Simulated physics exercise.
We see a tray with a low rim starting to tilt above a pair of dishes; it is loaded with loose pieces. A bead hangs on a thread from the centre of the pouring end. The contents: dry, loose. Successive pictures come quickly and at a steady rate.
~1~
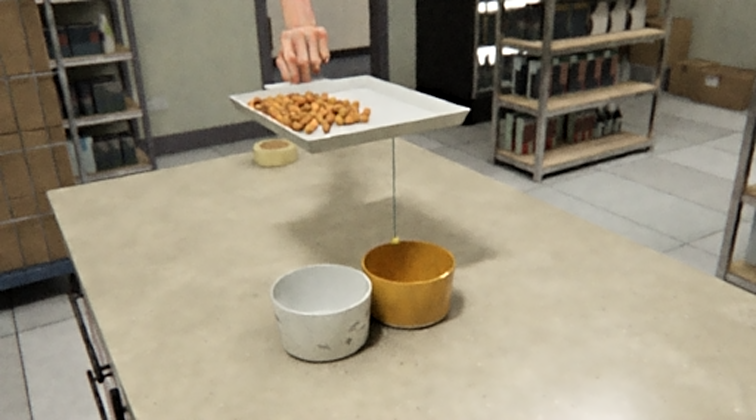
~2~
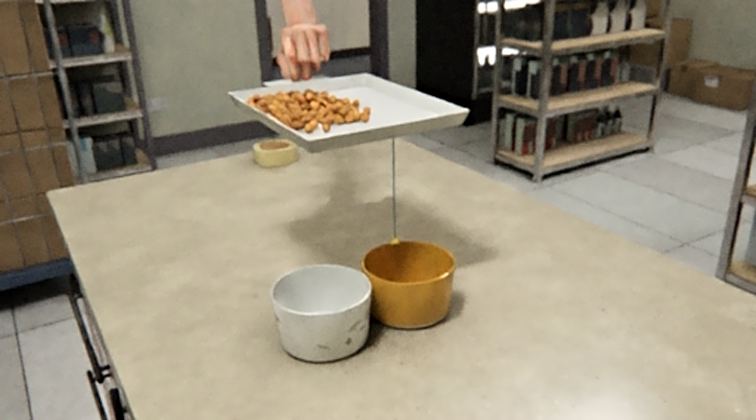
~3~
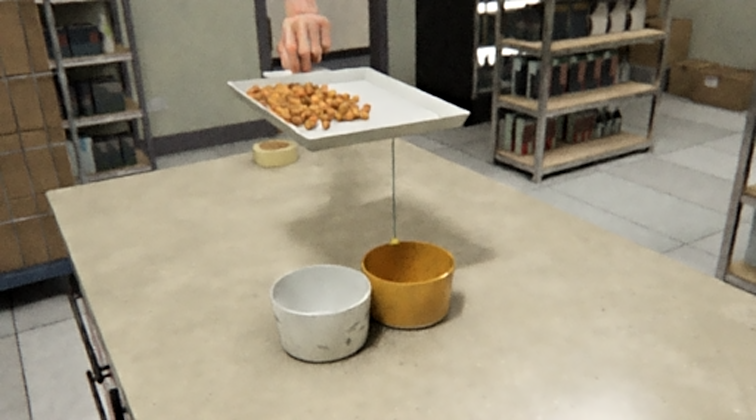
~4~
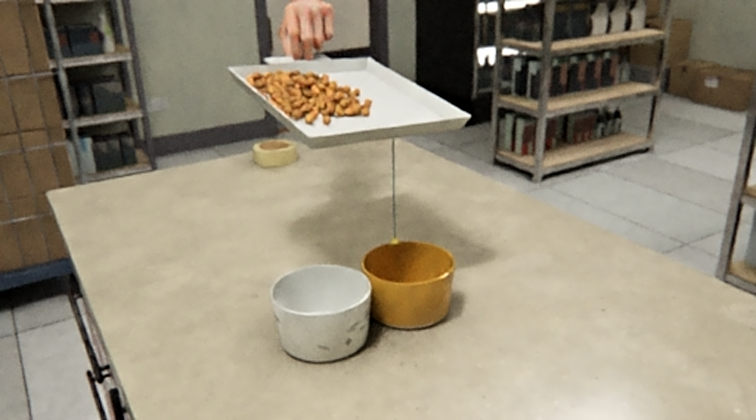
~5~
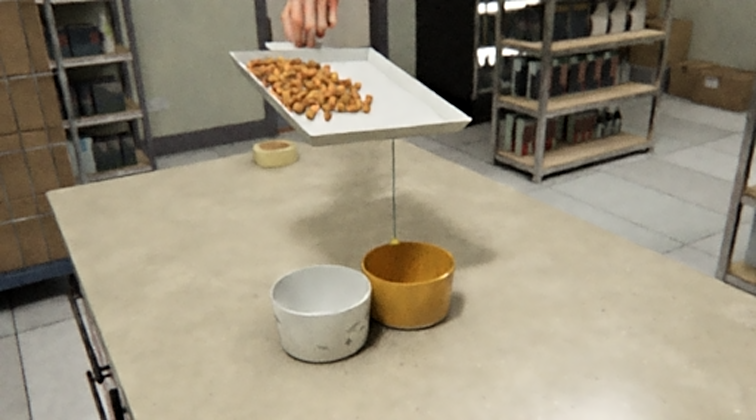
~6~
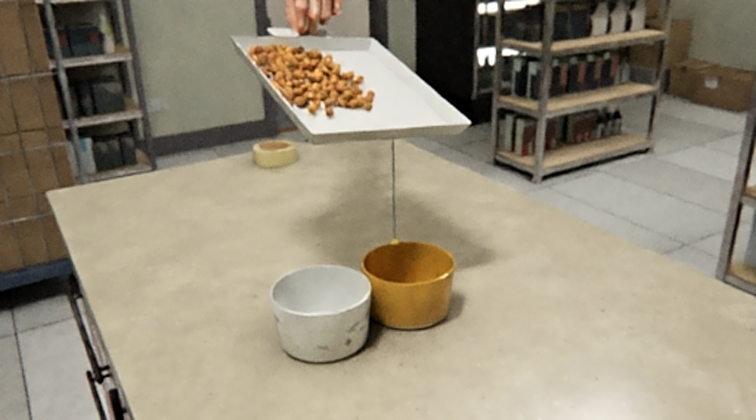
In a storage room with metal shelves and stacked boxes, a fixed camera looks down at a pale worktop from slightly above. A white tray of brown roasted chickpeas hangs over a speckled white dish on the left and an orange dish on the right, a bead dangling from it on a thread. A hand behind the tray gradually raises its far end, tilting it toward the viewer, while the chickpeas barely shift.
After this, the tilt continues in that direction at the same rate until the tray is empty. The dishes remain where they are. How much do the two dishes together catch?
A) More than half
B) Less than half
B, less than half.
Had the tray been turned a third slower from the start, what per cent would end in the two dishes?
Close to 30 in a hundred.
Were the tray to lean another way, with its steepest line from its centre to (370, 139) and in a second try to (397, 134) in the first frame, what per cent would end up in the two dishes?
The first try gives close to 90 per cent, the second close to 50 per cent.
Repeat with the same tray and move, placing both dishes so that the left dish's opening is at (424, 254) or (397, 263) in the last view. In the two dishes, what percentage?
I'd expect some 80 percent, and then some 90 percent.
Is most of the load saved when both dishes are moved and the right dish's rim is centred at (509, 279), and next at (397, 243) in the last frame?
Held in all, by try: A smaller portion, then a smaller portion.
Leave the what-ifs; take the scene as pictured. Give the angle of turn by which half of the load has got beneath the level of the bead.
95 degrees.
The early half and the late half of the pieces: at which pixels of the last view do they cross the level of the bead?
(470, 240), then (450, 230).
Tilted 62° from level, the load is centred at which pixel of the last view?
Its middle sits at about pixel (424, 125).
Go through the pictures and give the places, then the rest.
Corners of the pouring end (311, 138) and (462, 109), level; middle of the load (308, 110), roasted chickpeas; left dish (346, 331); right dish (435, 299); bead on its thread (395, 241), in the first picture.
Corners of the pouring end (311, 137) and (462, 110), level; middle of the load (308, 109), in the second picture.
Corners of the pouring end (312, 136) and (462, 112), tipped barely, lowest at the right corner; middle of the load (308, 103), in the third picture.
Corners of the pouring end (313, 134) and (463, 114), tipped a little, lowest at the right corner; middle of the load (309, 94), in the fourth picture.
Corners of the pouring end (314, 132) and (464, 117), tipped a little, lowest at the right corner; middle of the load (310, 85), in the fifth picture.
Corners of the pouring end (315, 130) and (464, 120), tipped clearly, lowest at the right corner; middle of the load (312, 77); left dish (345, 331); right dish (434, 300), in the sixth picture.
Just after the last frame, tray tipped steeply; the larger part on the tray; just a few in the right dish; roughly a quarter in the air.
A moment on, tray tipped right over; about a tenth on the tray; roughly a quarter in the right dish; roughly half outside both; roughly a quarter in the air.
Further on, tray tipped past a quarter turn; roughly a third in the right dish; roughly two thirds outside both.
When it is over, tray tipped past a quarter turn; not one in the left dish; roughly a third in the right dish; roughly two thirds outside both.
